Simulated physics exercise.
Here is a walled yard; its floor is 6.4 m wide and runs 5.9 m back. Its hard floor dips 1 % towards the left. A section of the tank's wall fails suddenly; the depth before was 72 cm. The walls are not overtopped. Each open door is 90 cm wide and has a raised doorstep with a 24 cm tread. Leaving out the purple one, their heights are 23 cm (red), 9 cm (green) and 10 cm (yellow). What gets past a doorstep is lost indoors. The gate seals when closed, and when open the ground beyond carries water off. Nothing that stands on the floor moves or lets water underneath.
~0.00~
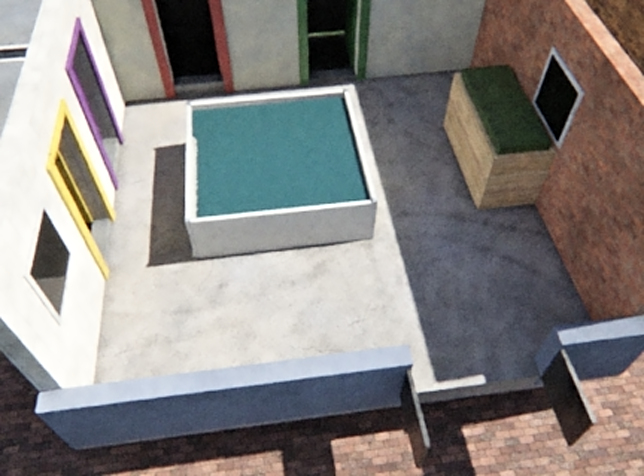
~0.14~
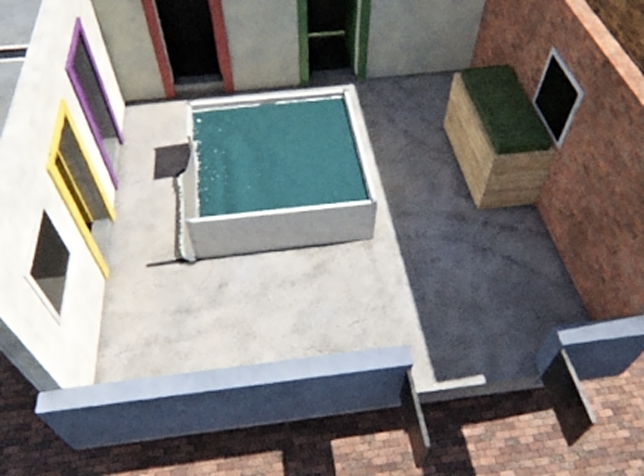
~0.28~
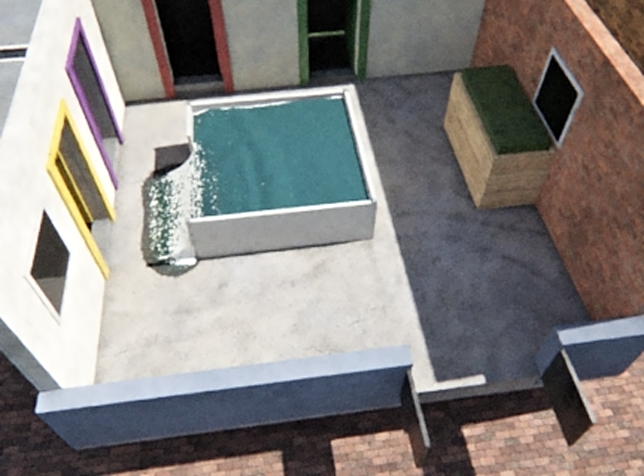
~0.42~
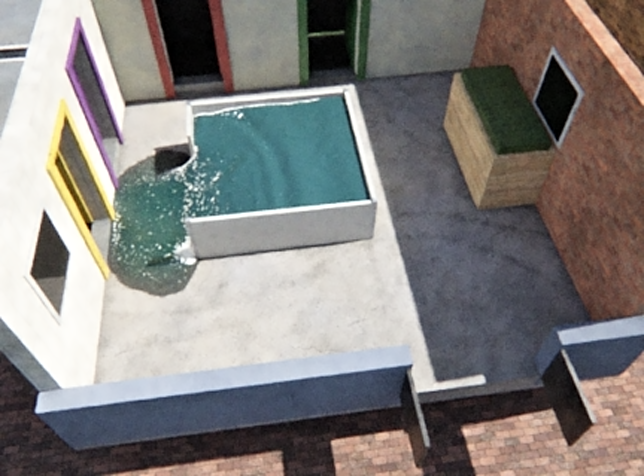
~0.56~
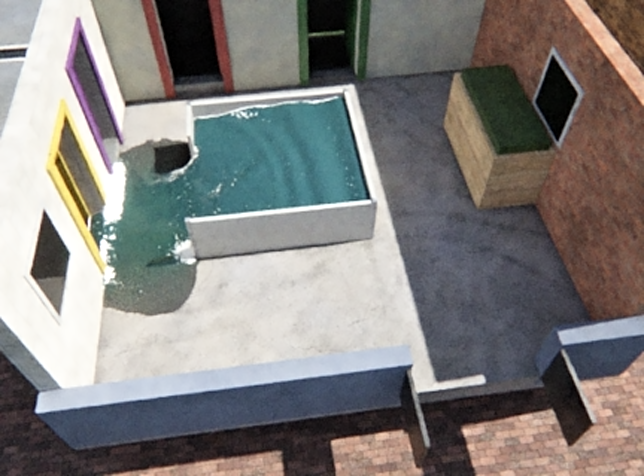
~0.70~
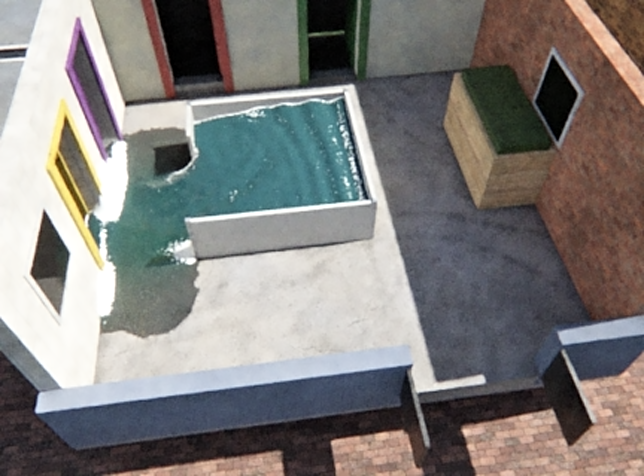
In a walled yard, the left side of a raised tank of green-blue water gives way, and water pours through the gap, spreads across the pale floor to the left wall and reaches the yellow and purple doors.
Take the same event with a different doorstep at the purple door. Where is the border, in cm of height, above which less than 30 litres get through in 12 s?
Some 24 cm above the ground.
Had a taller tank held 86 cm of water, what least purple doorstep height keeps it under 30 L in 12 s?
Then roughly 30 cm.
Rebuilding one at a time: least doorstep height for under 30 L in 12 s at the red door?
About 13.5 cm at red.
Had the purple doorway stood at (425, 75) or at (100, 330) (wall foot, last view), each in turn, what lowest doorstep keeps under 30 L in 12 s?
Roughly 10.5 and 16 cm.
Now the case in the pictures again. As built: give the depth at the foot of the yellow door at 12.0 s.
Roughly 8.5 cm deep.
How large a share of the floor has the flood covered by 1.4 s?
About 20 per cent.
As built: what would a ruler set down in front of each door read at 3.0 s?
In cm: Red 19, green 3, purple 20, yellow 34.
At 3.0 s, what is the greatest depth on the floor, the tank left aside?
About 40 cm.
After 1.4 s water covers 20 % of the floor, deepest (52 cm) near (107, 269); 27 cm at the purple door, 17 litres in over its 17 cm doorstep.
After 3.0 s water covers 45 % of the floor, deepest (40 cm) near (92, 403); 20 cm at the purple door, 59 litres in over its 17 cm doorstep.
After 12.0 s water covers 95 % of the floor, deepest (12 cm) near (376, 209); 7 cm at the purple door, 68 litres in over its 17 cm doorstep.
At the purple door as built, the water arrived by 0.6 s and peaked near 28 cm at 1.2 s.
With a doorstep of 19.5 cm, 54 litres would have come in within the 12 s; with 26 cm, 20 litres. So under 30 litres takes about 24 cm.
